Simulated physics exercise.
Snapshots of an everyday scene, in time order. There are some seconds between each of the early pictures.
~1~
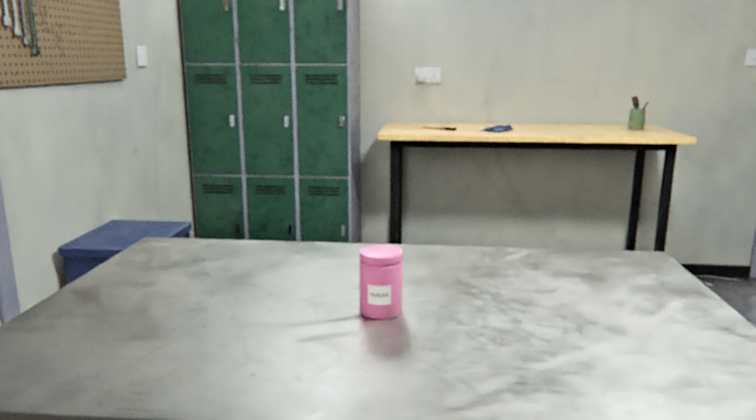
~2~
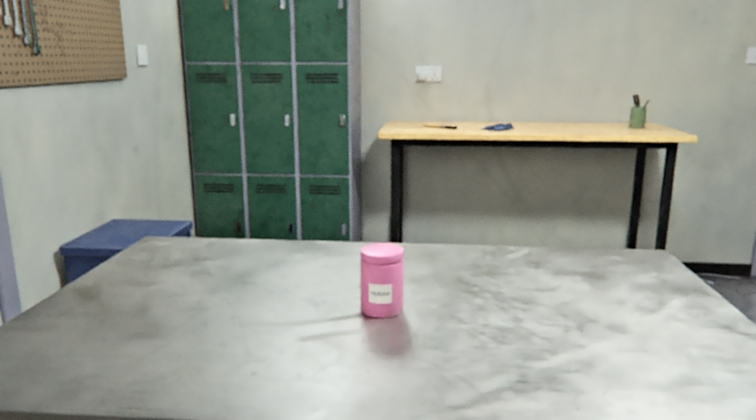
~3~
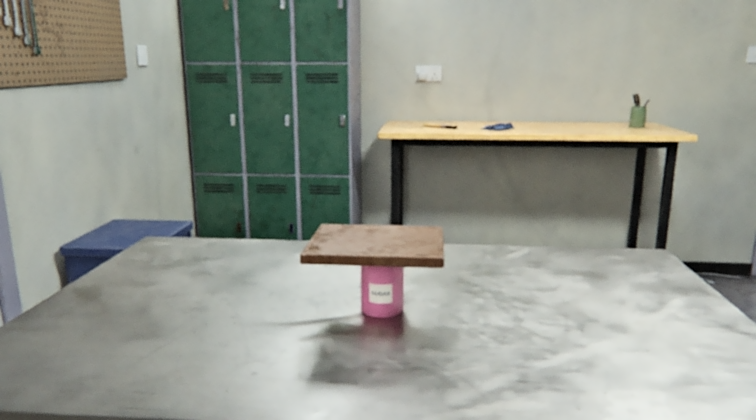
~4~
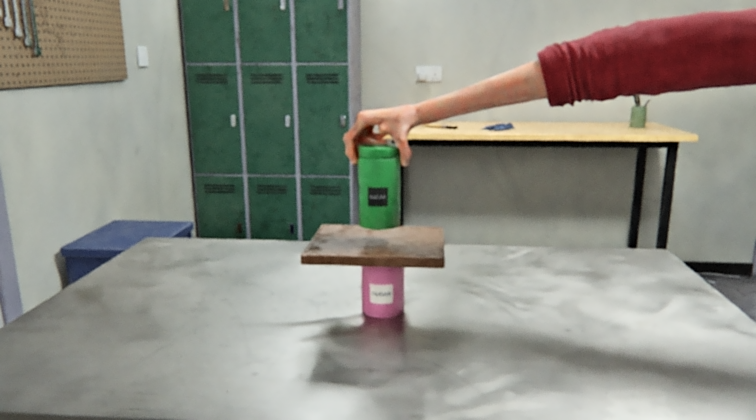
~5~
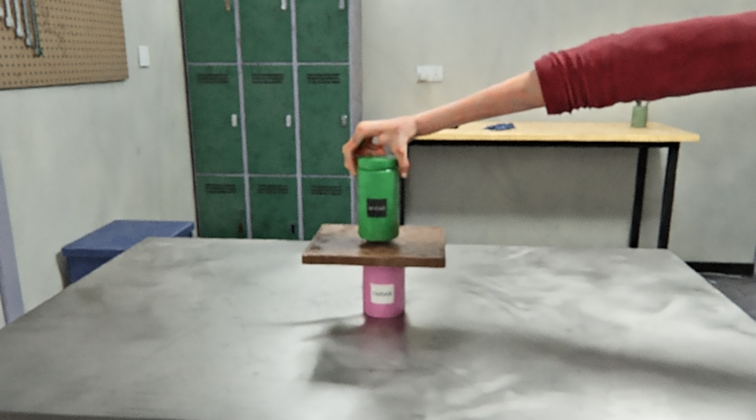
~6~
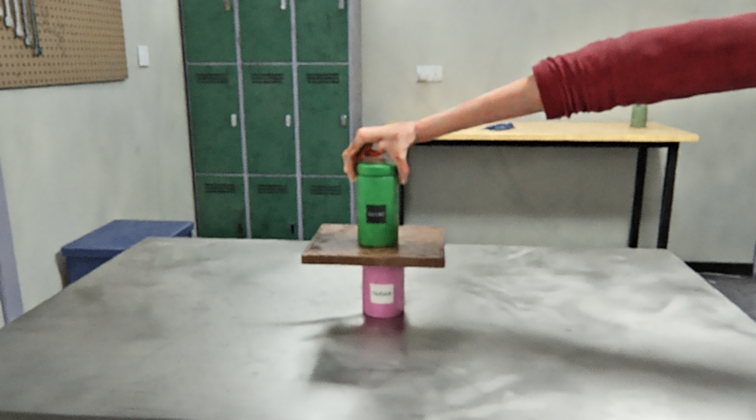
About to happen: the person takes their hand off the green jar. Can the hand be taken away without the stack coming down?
Yes.
Then, 0.40 s on from there, no change.
Then, 1.10 s on from there, green jar resting near (378, 203).
In the end, all 3 unmoved. At the end, from the last picture's camera, green jar near (378, 203). The stack keeps its balance.
